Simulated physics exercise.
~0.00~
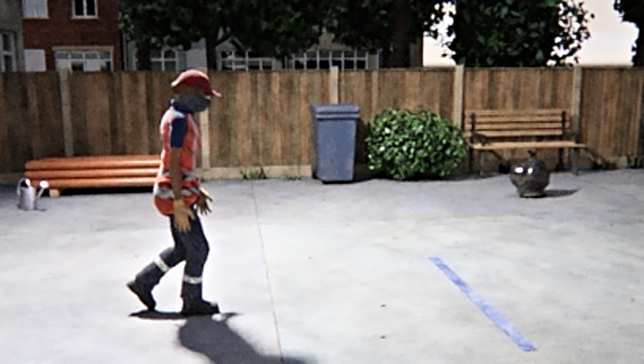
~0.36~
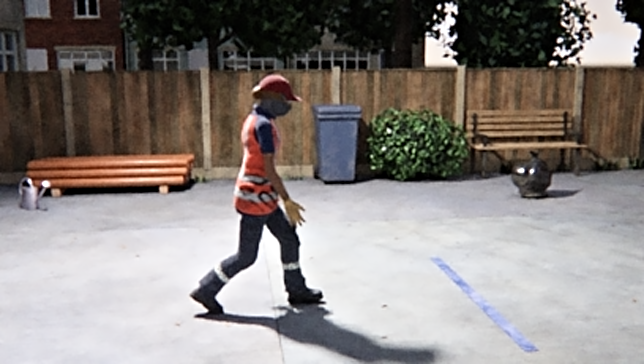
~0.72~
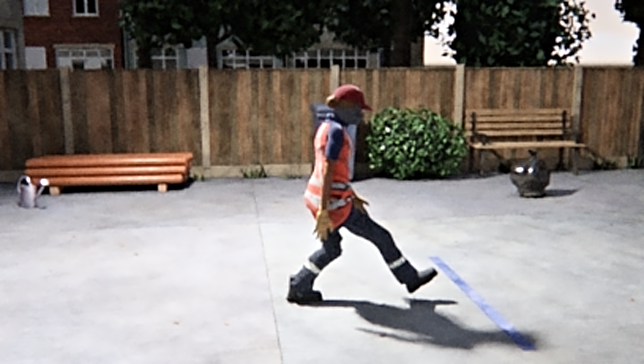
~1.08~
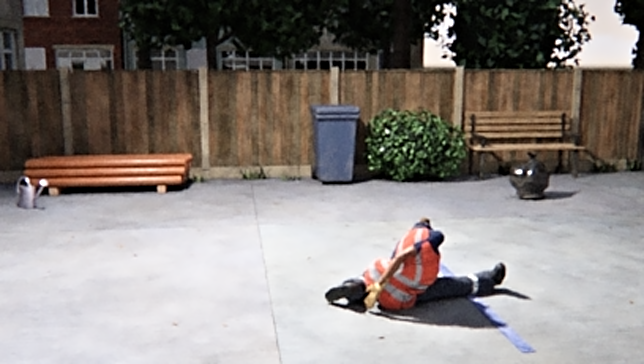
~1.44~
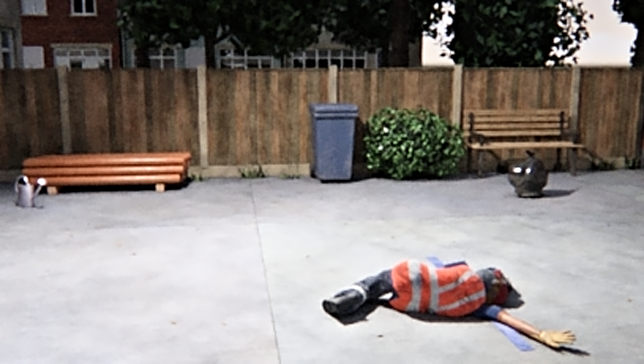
In a sunlit paved yard backed by a wooden fence, with a bench, a bush, a bin and a stack of orange logs along it, a person in a red cap and orange safety vest walks from left to right. The walker strides toward a blue strip on the ground, then stretches the front leg far out near it. The body drops low to the ground, legs spread and torso folded forward. The person then topples to the right and ends lying flat by the strip, with an arm stretched out beyond it.
